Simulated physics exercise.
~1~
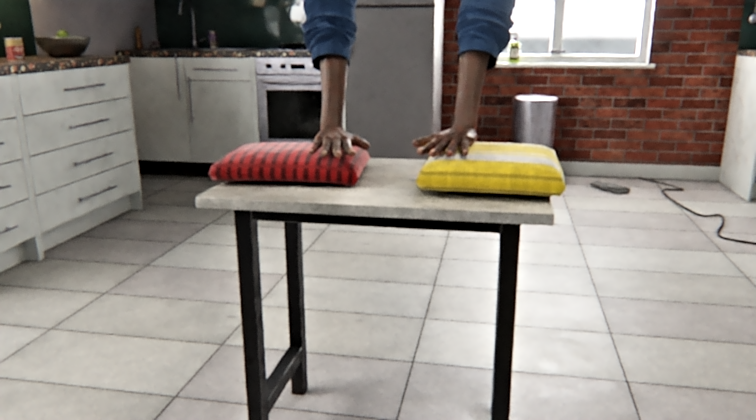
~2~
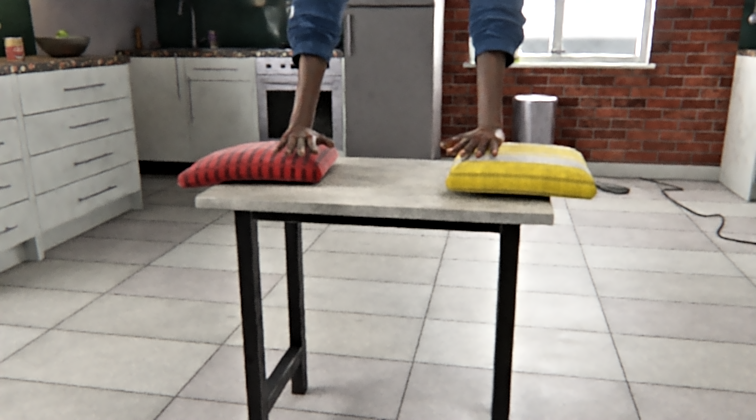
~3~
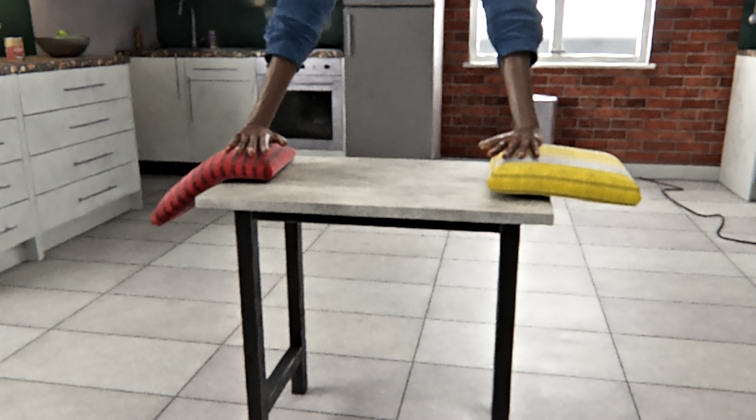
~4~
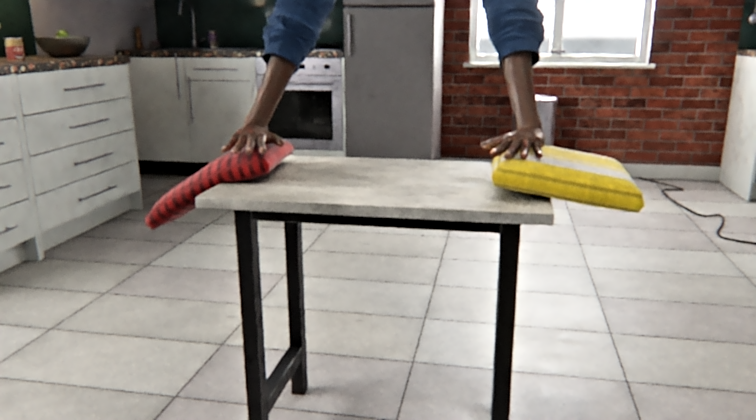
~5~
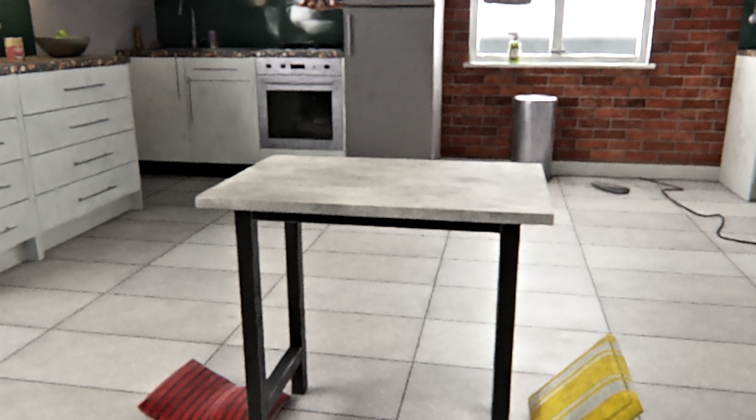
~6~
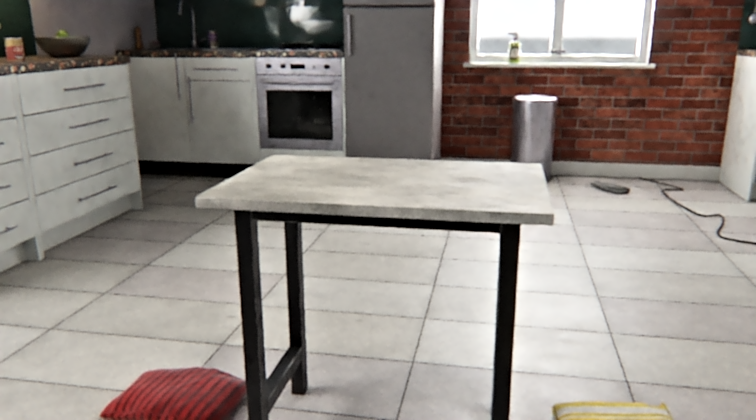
In a kitchen with white cabinets, a brick wall and a pale tiled floor, a still, front-on view shows a grey-topped table with black legs. A red striped, folded blanket lies on the left of the tabletop and a yellow cushion with a pale band on the right, a hand resting on each. The hands push them apart until both jut over opposite ends, the red one drooping and the yellow one tilting outwards. Both drop to the floor, and the hands are gone. The red one ends lying at the lower left, the yellow one at the lower right, beneath the bare tabletop.
